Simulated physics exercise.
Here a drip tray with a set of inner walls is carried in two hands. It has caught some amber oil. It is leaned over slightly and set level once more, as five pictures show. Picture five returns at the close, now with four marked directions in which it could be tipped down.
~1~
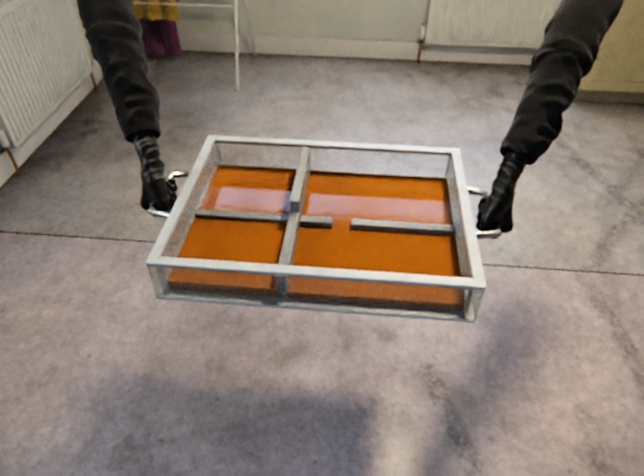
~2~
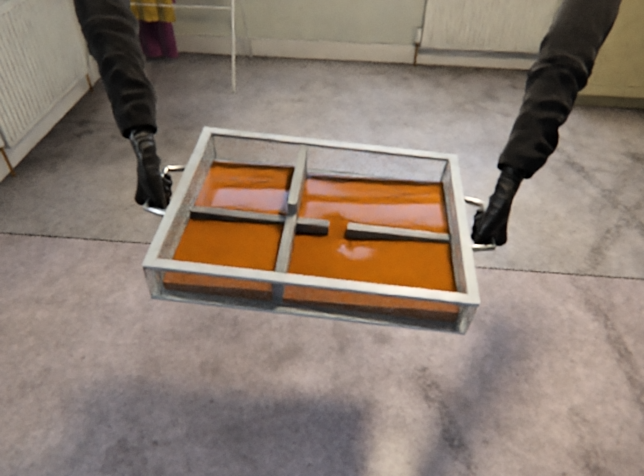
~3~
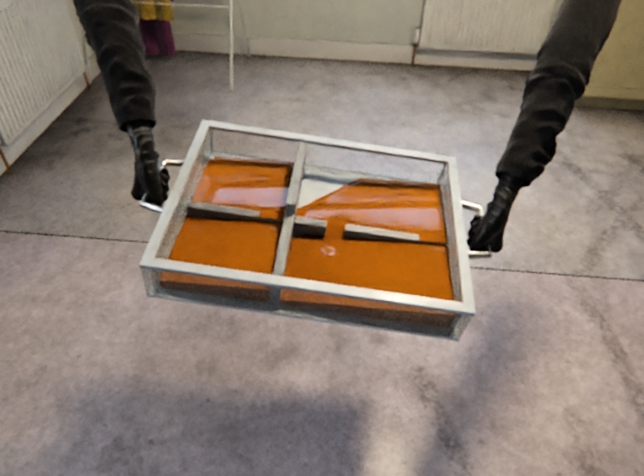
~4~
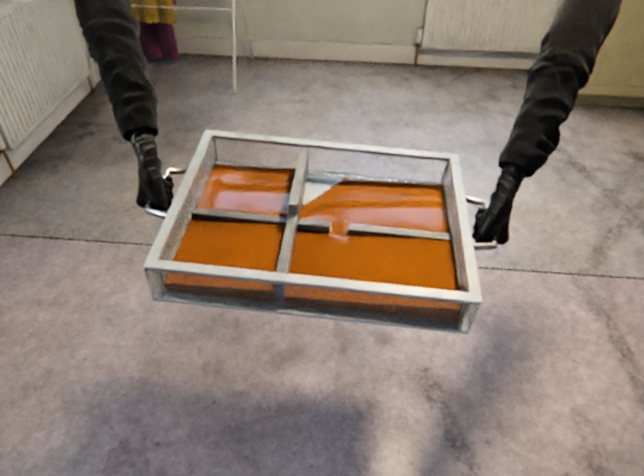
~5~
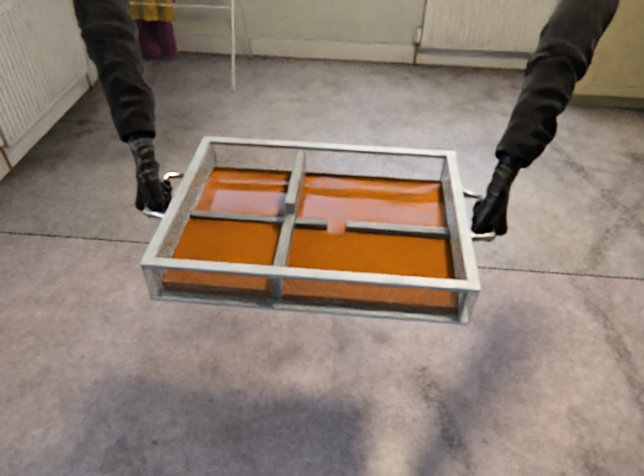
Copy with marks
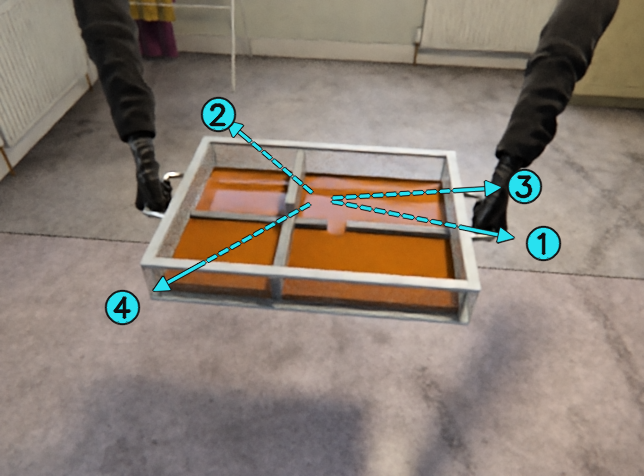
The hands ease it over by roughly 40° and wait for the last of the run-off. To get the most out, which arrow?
Take 4.
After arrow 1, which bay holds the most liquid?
That is the front right bay.
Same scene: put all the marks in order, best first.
4, 2, 1, 3.
On the marked copy, 1 ends at (508, 236); 2 ends at (230, 125); 3 ends at (495, 188); 4 ends at (158, 287).
If 1 is chosen, about 30 % stays in the tray, the largest part in the front right bay.
If 2 is chosen, about 19 % stays in the tray, the largest part in the back left bay.
If 3 is chosen, about 41 % stays in the tray, the largest part in the back right bay.
If 4 is chosen, about 14 % stays in the tray, the largest part in the front left bay.
